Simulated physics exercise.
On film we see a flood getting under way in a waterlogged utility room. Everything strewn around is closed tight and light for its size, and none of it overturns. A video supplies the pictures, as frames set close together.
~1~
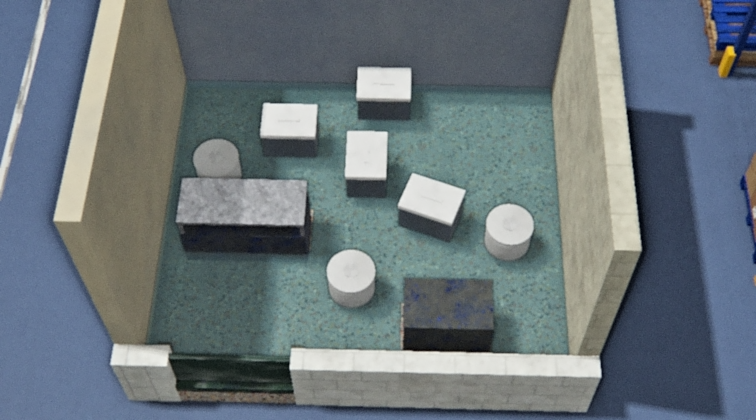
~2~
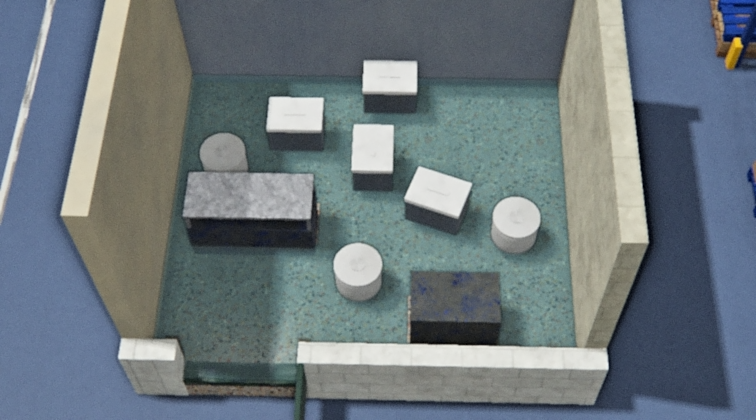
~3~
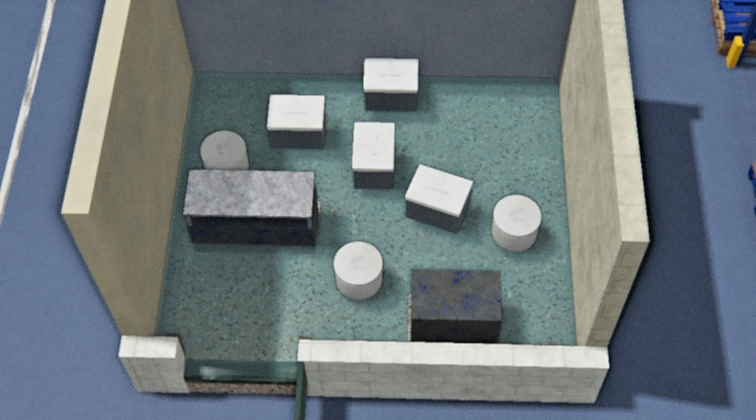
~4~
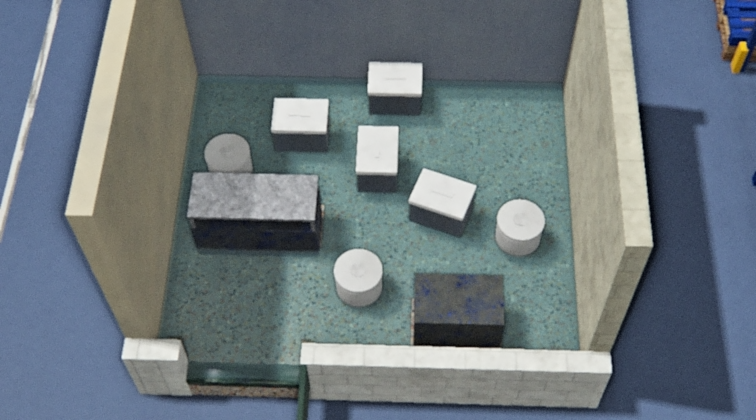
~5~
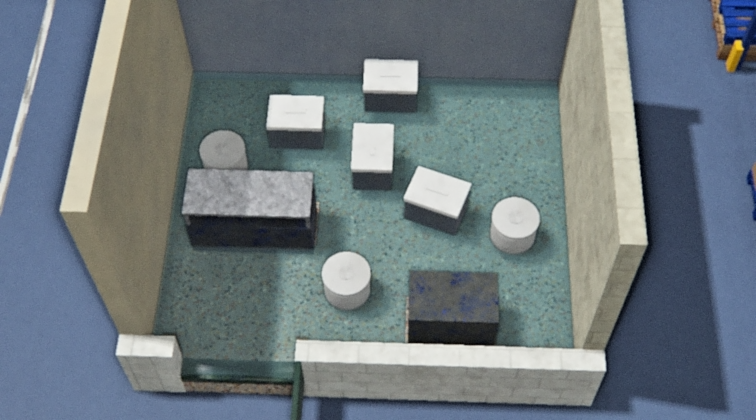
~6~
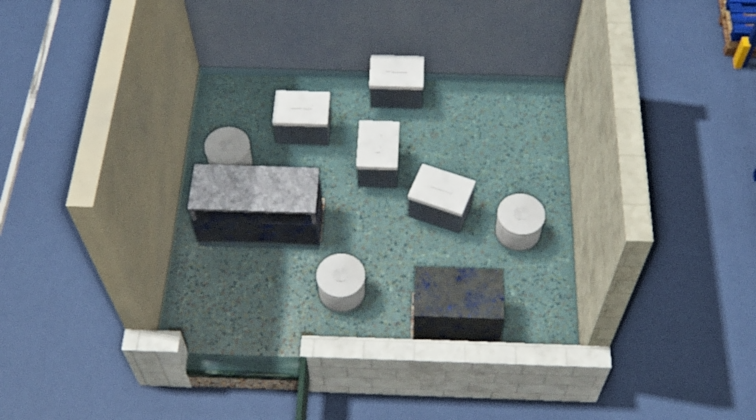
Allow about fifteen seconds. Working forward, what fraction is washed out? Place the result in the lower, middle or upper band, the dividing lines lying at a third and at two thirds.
Middle band.
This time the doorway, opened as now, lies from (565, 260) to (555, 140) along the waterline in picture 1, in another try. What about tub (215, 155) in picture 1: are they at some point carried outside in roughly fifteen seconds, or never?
Verdict: Still in.
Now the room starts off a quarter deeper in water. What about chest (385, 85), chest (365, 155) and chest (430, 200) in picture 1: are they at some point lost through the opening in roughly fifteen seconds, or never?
First never leaves, then flushed away, then flushed away.
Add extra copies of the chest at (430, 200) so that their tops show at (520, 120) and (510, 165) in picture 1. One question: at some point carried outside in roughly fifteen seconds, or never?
Result, as listed: Never gets out; never gets out.
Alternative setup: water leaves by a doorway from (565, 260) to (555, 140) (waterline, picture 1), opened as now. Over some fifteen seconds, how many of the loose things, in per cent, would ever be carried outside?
Roughly 70 in a hundred.
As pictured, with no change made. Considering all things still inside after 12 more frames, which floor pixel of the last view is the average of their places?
I'd say roughly (347, 211).
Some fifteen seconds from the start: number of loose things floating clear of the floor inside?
The total here is 4.
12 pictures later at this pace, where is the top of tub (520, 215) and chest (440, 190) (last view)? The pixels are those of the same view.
I'd say around (488, 237) for the first and around (368, 279) for the second.
A moment on, 0 of 7 are out; 7 afloat.
Next, 1 of 7 are out; 6 afloat.
Later, 3 of 7 are out; 4 afloat.
In the end, 3 of 7 are out; 4 afloat.
